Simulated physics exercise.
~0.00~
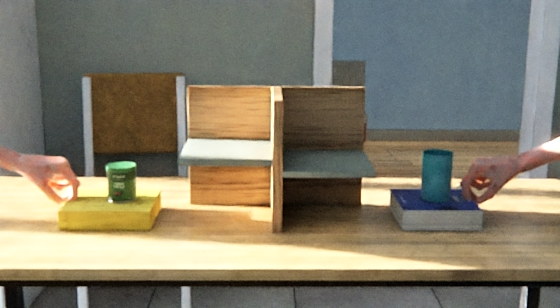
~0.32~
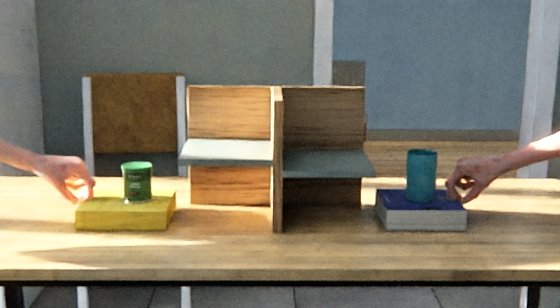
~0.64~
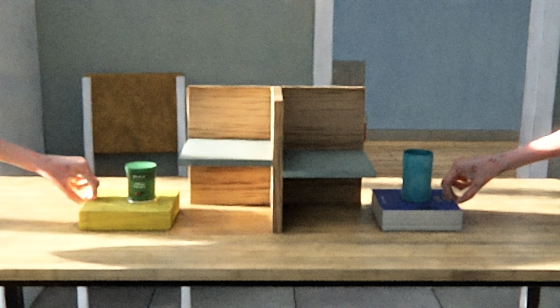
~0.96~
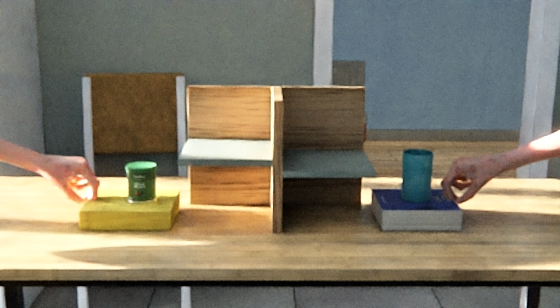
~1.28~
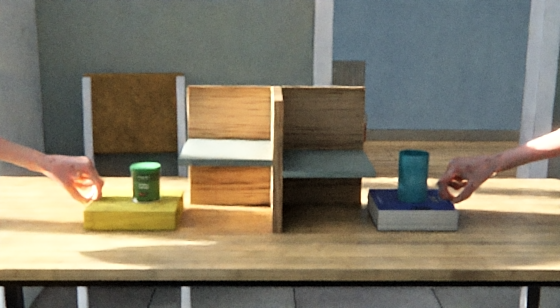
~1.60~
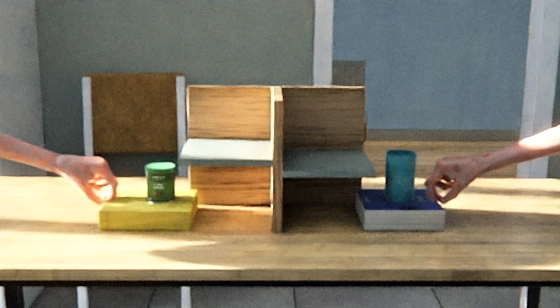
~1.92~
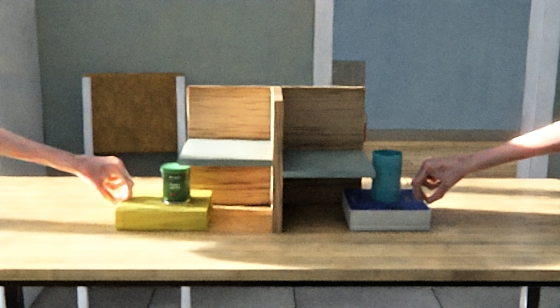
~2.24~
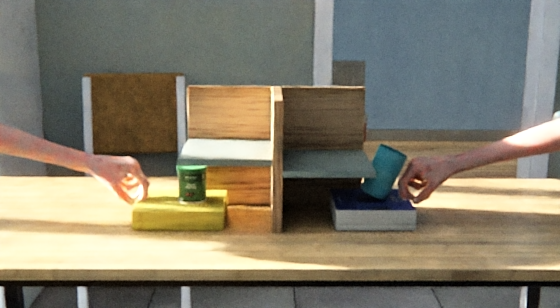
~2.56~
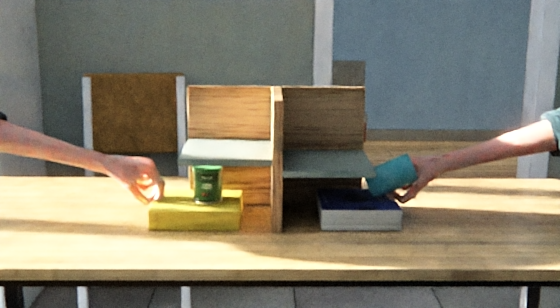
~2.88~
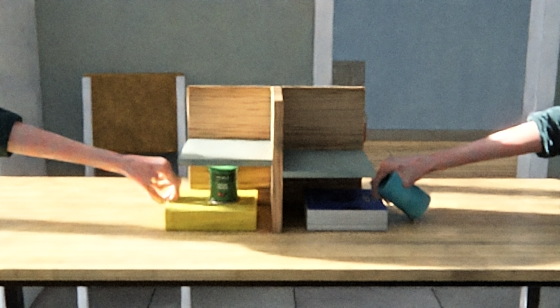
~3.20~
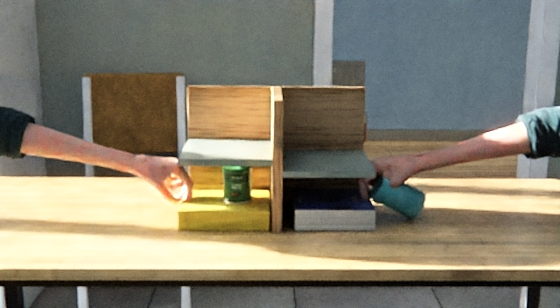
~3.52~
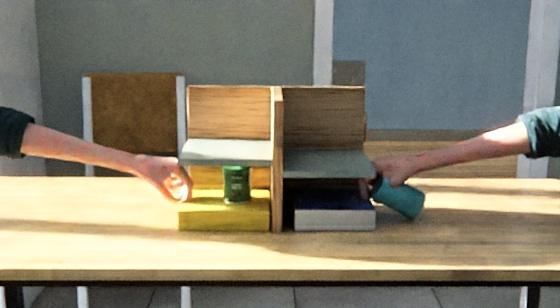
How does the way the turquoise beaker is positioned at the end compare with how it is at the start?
At the start the turquoise beaker stands upright on the blue book, but by the end it is on its side beside the book.
